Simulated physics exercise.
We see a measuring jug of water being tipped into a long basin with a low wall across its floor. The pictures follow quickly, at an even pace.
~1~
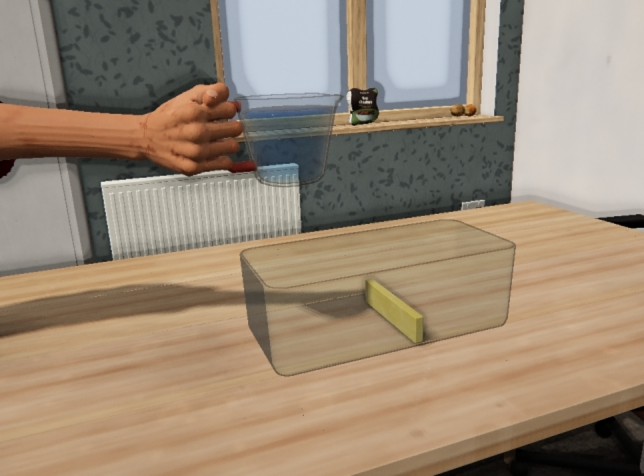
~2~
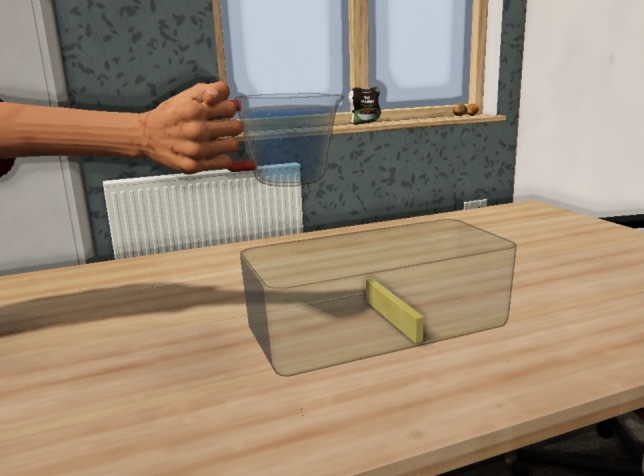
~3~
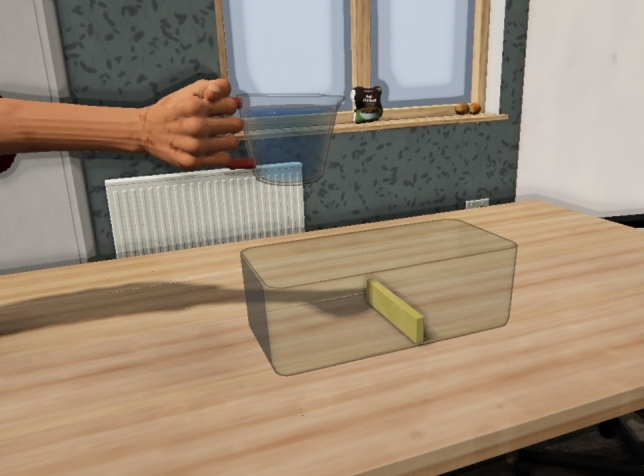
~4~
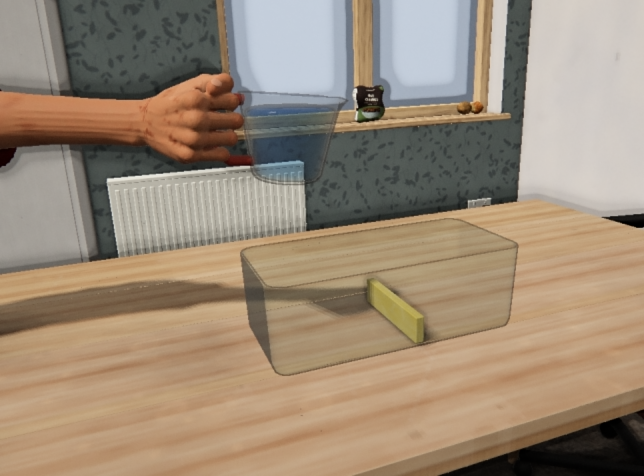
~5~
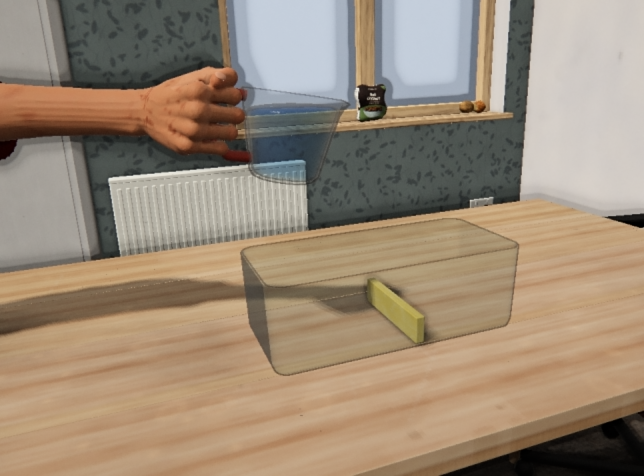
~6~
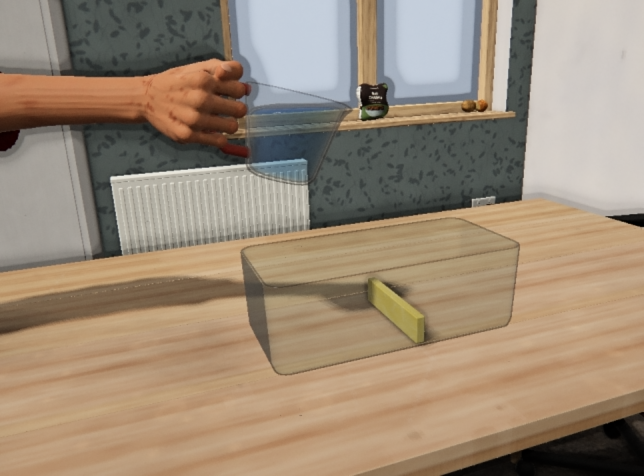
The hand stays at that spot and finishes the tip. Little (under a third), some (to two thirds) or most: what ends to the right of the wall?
The share right of the wall is from a third to two thirds.
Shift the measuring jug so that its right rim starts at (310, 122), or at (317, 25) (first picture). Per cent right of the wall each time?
The first gives 5 %, the second 30 %.
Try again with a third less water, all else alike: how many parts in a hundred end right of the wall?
Close to 15 per cent.
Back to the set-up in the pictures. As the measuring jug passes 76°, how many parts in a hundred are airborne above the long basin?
Some 30 per cent.
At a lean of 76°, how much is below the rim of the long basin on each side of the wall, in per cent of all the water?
The left part 5 per cent, the right part 15.
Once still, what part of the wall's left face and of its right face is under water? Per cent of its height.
Some 30 per cent left and 30 right.
A moment on, the measuring jug is tipped on its side and 55 per cent is still to pour, 3 is left of the wall and 14 right of it.
Next, the measuring jug is tipped right over and 4 per cent is still to pour, 43 is left of the wall and 46 right of it.
Then the measuring jug is tipped right over and 0 per cent is still to pour, 52 is left of the wall and 47 right of it.
Later the measuring jug is tipped right over and 0 per cent is still to pour, 52 is left of the wall and 47 right of it.
In the end 52 per cent lies left of the wall, 47 right of it and 1 outside.
